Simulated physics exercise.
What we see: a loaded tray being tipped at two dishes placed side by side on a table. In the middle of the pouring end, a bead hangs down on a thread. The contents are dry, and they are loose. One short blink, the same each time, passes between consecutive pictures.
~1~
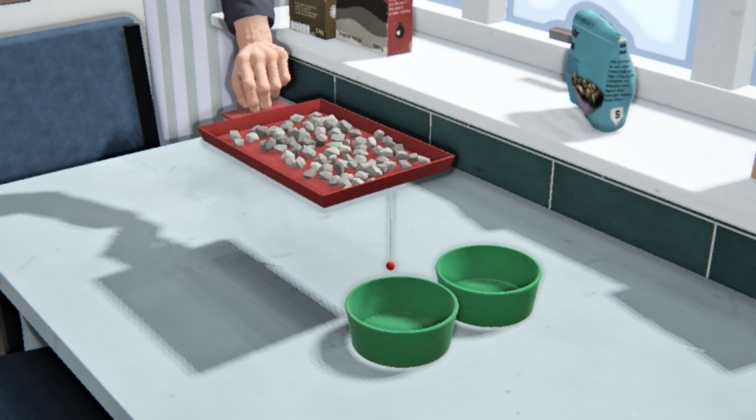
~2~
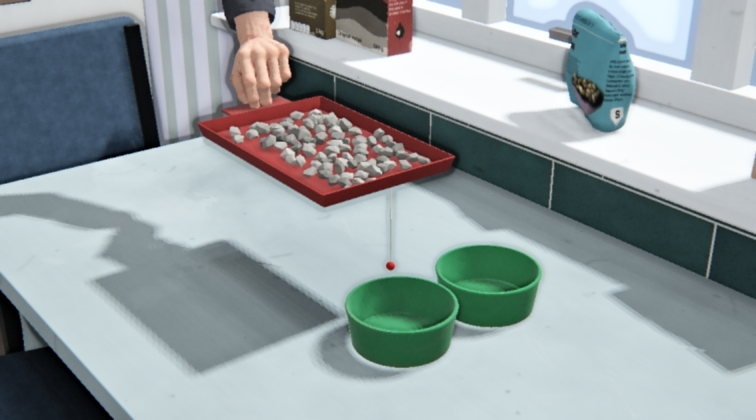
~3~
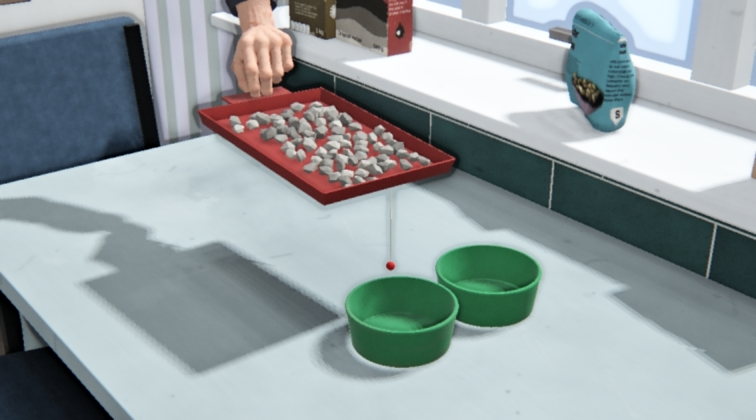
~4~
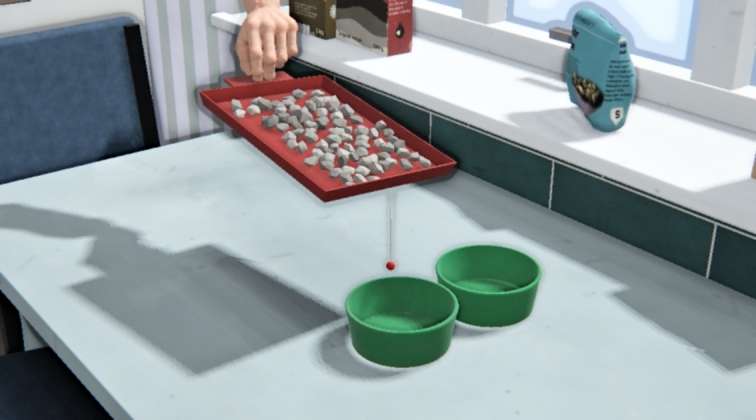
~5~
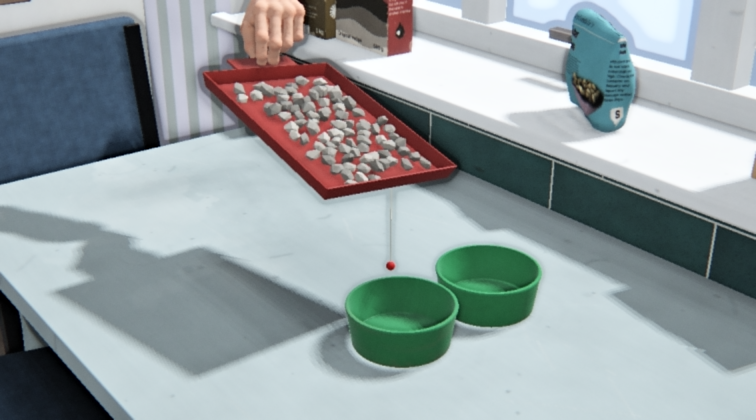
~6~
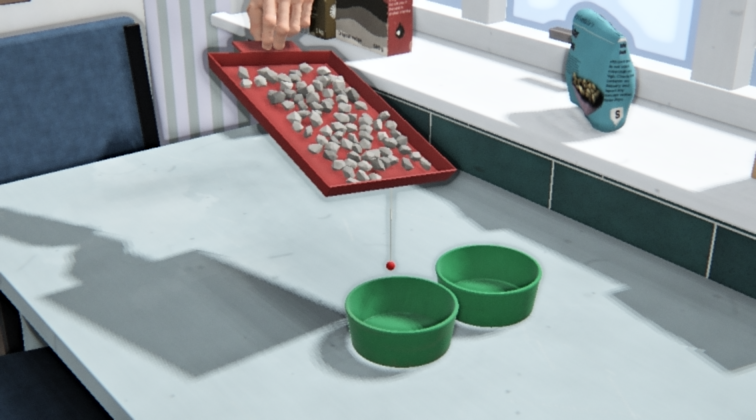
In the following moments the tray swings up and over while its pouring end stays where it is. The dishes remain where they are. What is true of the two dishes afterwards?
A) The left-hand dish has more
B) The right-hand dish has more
The answer is B.
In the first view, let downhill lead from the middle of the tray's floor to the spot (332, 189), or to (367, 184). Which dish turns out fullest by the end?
Heading one: The dish placed left; heading two: The dish placed left.
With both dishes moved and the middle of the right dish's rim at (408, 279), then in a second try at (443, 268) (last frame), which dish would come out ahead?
The dish to the right, then the dish to the right.
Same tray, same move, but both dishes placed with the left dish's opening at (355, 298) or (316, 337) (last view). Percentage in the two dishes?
Close to 90 in a hundred, followed by close to 20 in a hundred.
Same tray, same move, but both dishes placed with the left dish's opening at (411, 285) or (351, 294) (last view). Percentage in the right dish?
Roughly 40 % and 80 %.
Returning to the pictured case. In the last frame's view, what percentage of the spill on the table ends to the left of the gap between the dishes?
Estimate: Roughly 80 %.
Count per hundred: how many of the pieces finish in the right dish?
I'd put it at some 70 per cent.
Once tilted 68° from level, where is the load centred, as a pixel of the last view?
I'd put the middle of the pieces at roughly (423, 154).
Soon, tray tipped steeply; nearly all on the tray; a stray few in the air.
A while on, tray tipped past a quarter turn; a stray few on the tray; a small part in the left dish; about two thirds in the right dish; a small part outside both; a small part in the air.
Towards the end, tray tipped past a quarter turn; a small part in the left dish; about two thirds in the right dish; about a quarter outside both.
Finally, tray tipped past a quarter turn; a small part in the left dish; about two thirds in the right dish; about a quarter outside both.
